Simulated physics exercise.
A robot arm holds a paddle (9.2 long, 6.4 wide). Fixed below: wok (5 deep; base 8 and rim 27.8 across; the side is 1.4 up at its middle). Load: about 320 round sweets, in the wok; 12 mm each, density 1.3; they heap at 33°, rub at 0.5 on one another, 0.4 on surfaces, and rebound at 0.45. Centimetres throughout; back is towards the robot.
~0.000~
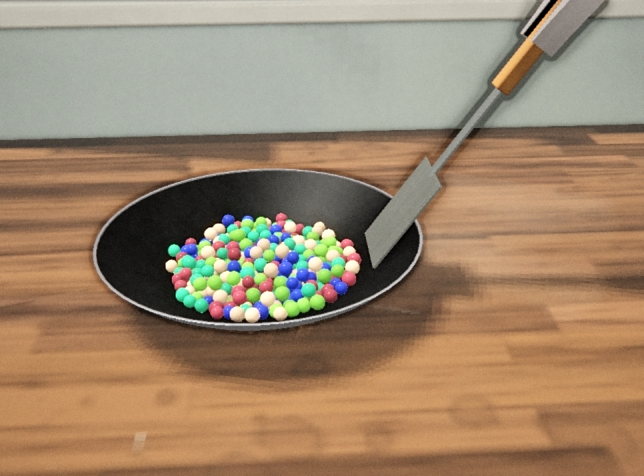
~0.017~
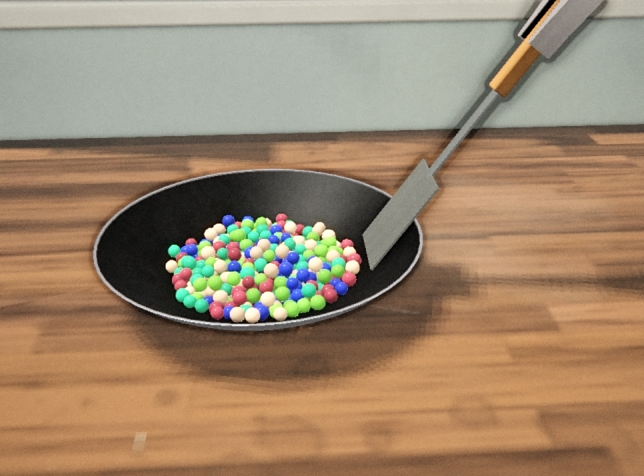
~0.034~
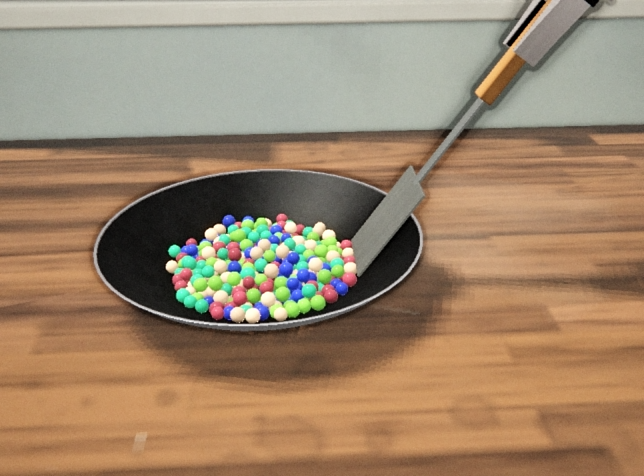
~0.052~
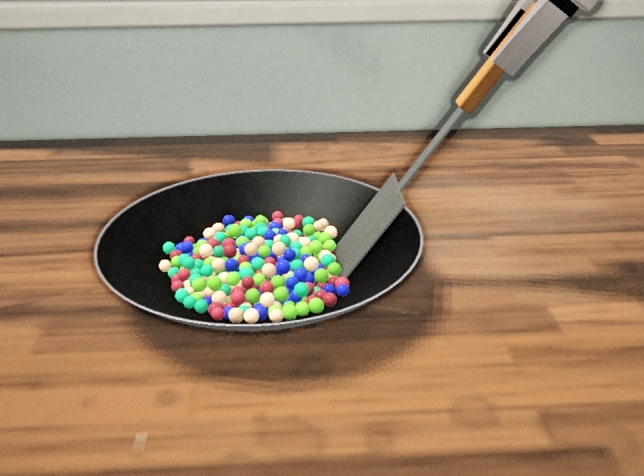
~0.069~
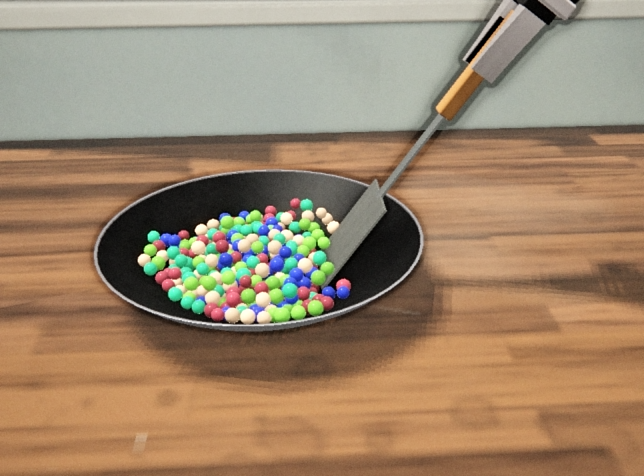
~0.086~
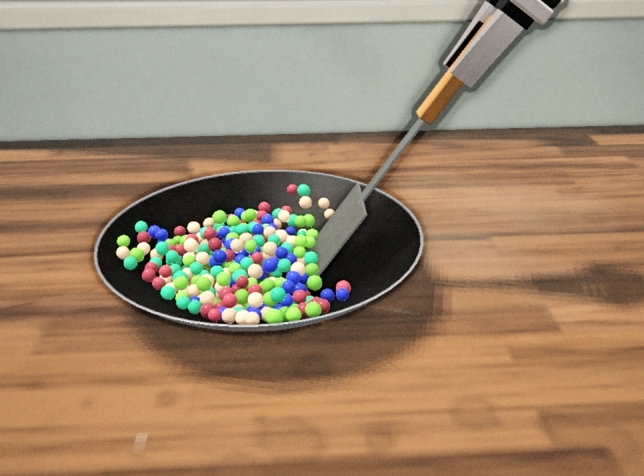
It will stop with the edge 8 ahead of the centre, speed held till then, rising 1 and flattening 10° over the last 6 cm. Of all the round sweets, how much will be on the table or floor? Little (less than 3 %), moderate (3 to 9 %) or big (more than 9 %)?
A big share, more than 9 %, ends on the table or floor.
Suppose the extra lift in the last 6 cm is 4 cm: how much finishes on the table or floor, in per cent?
Some 25 per cent.
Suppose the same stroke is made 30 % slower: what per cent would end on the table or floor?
In that case some 10 per cent.
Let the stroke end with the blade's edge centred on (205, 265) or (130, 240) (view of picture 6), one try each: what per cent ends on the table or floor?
Some 10 and 45 per cent.
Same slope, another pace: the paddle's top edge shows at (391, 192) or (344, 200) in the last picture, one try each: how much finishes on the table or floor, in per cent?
About 5 and 30 per cent.
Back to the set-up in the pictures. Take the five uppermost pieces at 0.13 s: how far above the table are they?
Roughly 6 cm.
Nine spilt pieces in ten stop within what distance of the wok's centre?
Some 40 cm.
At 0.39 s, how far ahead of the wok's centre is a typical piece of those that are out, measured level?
Roughly 20 cm.
After 0.13 s, sloping 55°, highest piece 7 above the table; 318 in the wok, 2 on the blade or in flight.
After 0.17 s, sloping 51°, highest piece 8 above the table; 310 in the wok, 10 on the blade or in flight.
After 0.39 s, sloping 45°, highest piece 6 above the table; 233 in the wok, 83 on the table or floor, 4 on the blade or in flight.
After 1.44 s, sloping 45°, highest piece 5 above the table; 231 in the wok, 89 on the table or floor.
In the end, 231 in the wok, 89 on the table or floor. That is 28 % on the table or floor.
